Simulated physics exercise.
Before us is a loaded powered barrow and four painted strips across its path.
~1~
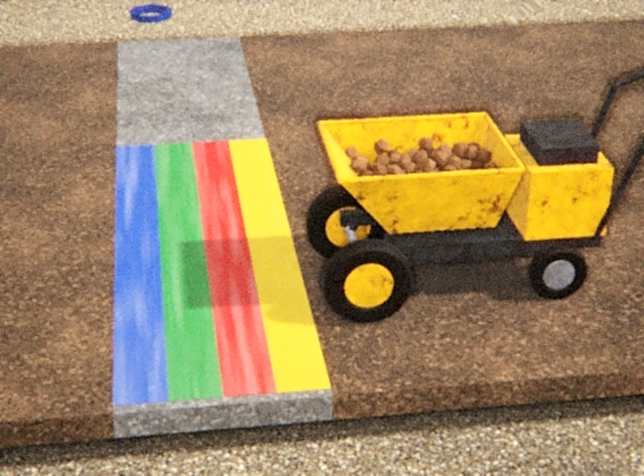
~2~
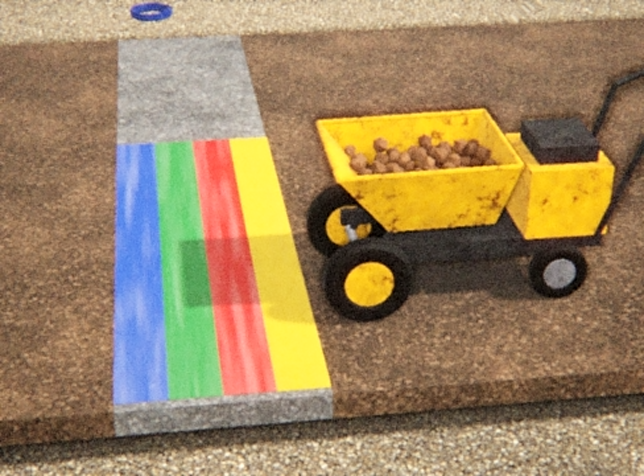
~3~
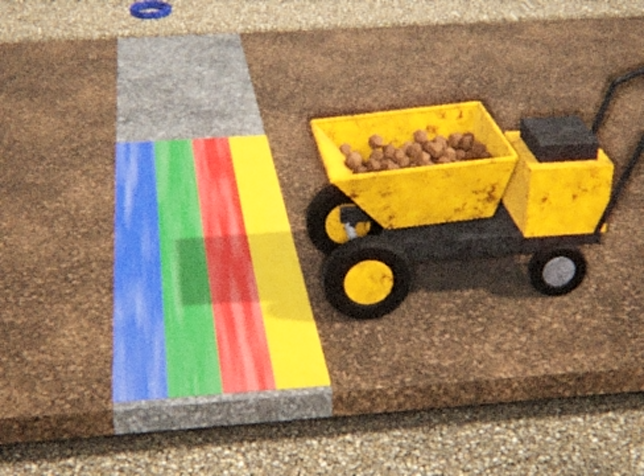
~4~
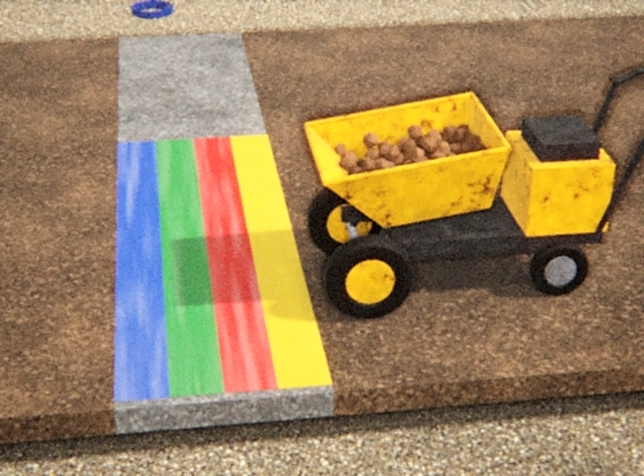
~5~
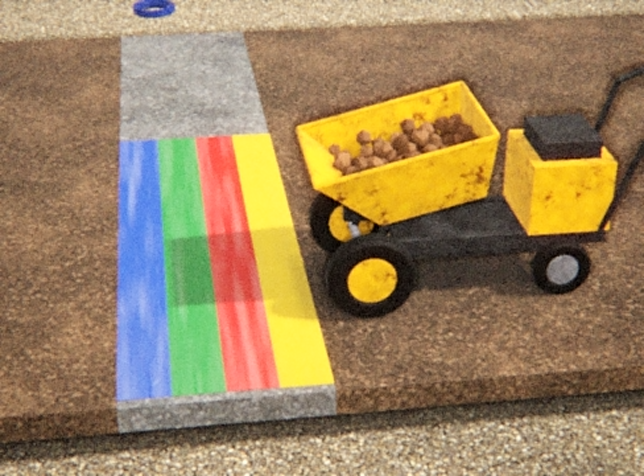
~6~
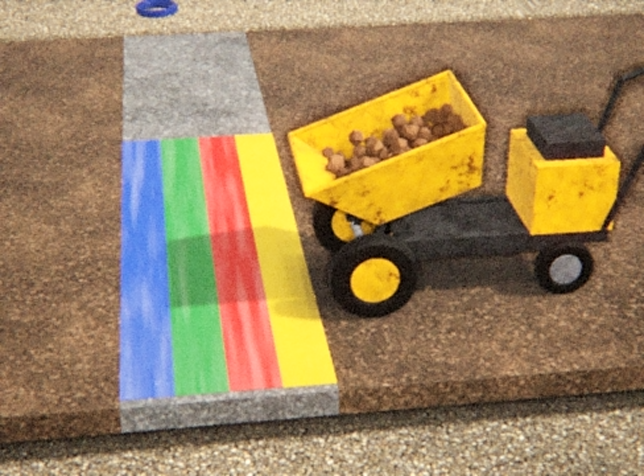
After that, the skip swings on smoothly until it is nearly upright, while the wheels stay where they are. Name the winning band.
The green band.
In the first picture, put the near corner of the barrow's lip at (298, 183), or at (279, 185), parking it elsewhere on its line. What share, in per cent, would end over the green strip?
Roughly 30 percent the first time, roughly 20 percent the second.
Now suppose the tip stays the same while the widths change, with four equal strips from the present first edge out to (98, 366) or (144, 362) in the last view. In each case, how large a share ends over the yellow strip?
Shares in order: Close to 0 %; close to 0 %.
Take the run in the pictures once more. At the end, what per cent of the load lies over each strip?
The yellow strip carries 0 per cent, the red strip 25 per cent, the green strip 40 per cent and the blue strip 20 per cent.
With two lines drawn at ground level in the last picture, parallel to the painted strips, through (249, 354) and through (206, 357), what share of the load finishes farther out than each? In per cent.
The first comes to 90 per cent, the second to 60 per cent.
Soon, skip tipped steeply; all in the skip.
A while on, skip tipped steeply; most in the skip; a small part over the red strip; a small part over the green strip; a stray few falling.
Towards the end, skip tipped right over; a stray few in the skip; about a quarter over the red strip; about a third over the green strip; about a quarter over the blue strip; a small part off the paint.
Finally, skip tipped right over; a stray few over the yellow strip; about a quarter over the red strip; about a third over the green strip; about a quarter over the blue strip; a small part off the paint.
